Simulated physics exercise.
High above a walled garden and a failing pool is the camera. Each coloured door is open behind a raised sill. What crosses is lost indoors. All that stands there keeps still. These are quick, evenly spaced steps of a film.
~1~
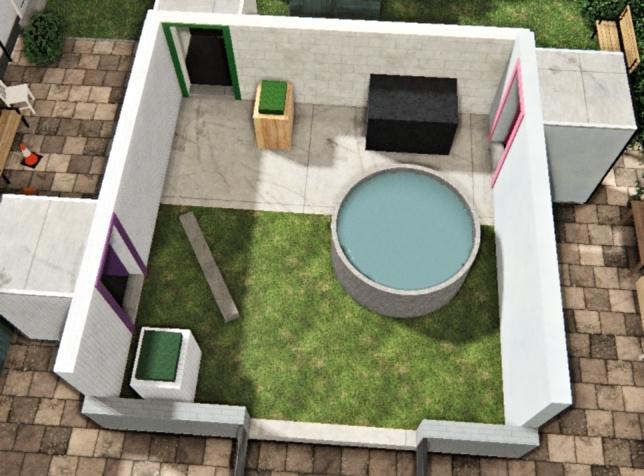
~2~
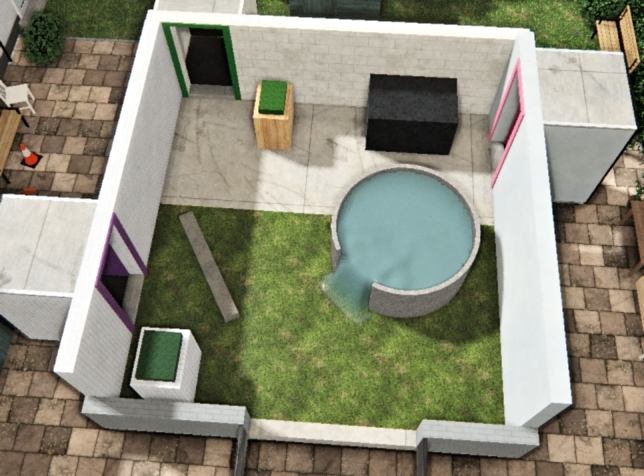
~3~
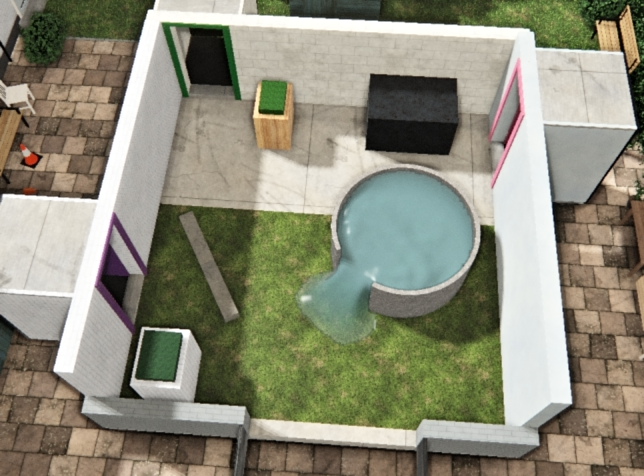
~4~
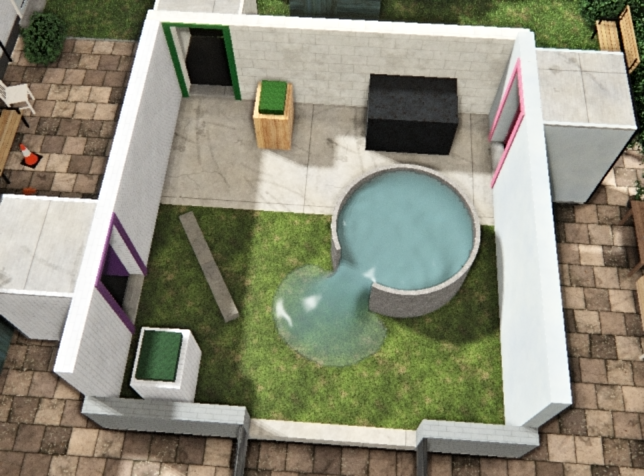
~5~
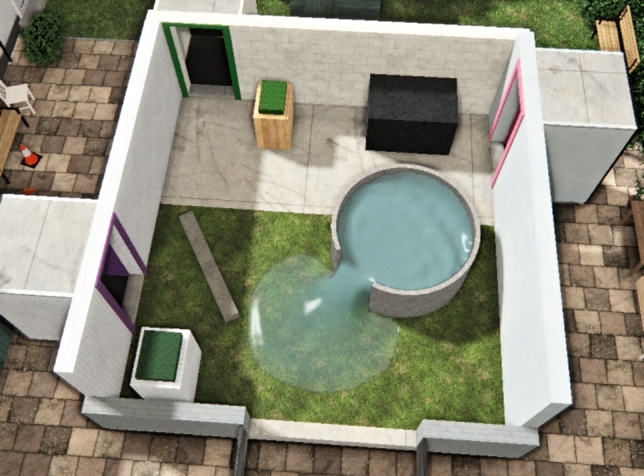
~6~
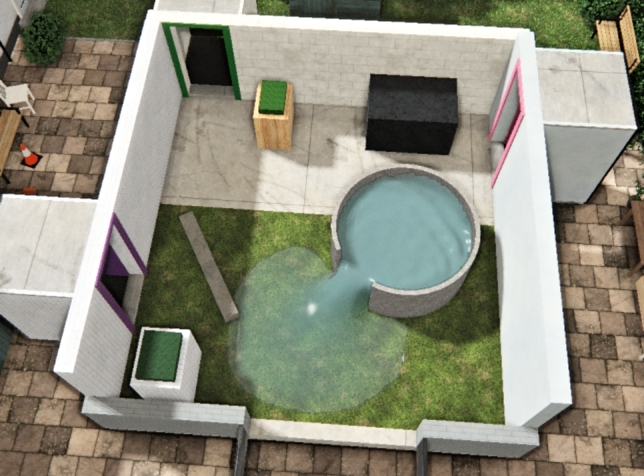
Round grey pool splitting open at its lower left side, water pouring through the gap and spreading across the walled garden's grass.
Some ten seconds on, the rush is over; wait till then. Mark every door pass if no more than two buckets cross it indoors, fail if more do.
Marks: Pink door pass, green door pass, purple door fail.
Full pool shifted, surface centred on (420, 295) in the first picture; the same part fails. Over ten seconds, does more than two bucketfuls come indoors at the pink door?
The pink door falls short of it.
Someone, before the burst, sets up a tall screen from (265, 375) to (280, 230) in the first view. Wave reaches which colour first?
I'd say the one in pink is first.
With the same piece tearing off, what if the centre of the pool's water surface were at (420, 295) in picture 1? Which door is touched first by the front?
That would be the purple one, I think.
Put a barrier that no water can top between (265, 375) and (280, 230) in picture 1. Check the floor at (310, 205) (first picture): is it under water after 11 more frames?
Submerged.
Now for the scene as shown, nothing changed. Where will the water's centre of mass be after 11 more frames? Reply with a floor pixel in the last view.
Around pixel (353, 283) of the last picture.
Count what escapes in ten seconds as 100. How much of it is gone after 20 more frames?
Near 40 in a hundred.
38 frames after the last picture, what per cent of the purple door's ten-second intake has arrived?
Share at that point: Roughly 65 %.
A moment on, water covers 30 % of the floor; the pink door not reached, the green door not reached, the purple door not reached.
Next, water covers 40 % of the floor; the pink door not reached, the green door not reached, the purple door wet at the sill, nothing in.
Then, water covers 55 % of the floor; the pink door not reached, the green door not reached, the purple door under two buckets in.
Later, water covers 75 % of the floor; the pink door not reached, the green door wet at the sill, nothing in, the purple door over two buckets in.
In the end, water covers 90 % of the floor; the pink door wet at the sill, nothing in, the green door wet at the sill, nothing in, the purple door over two buckets in.
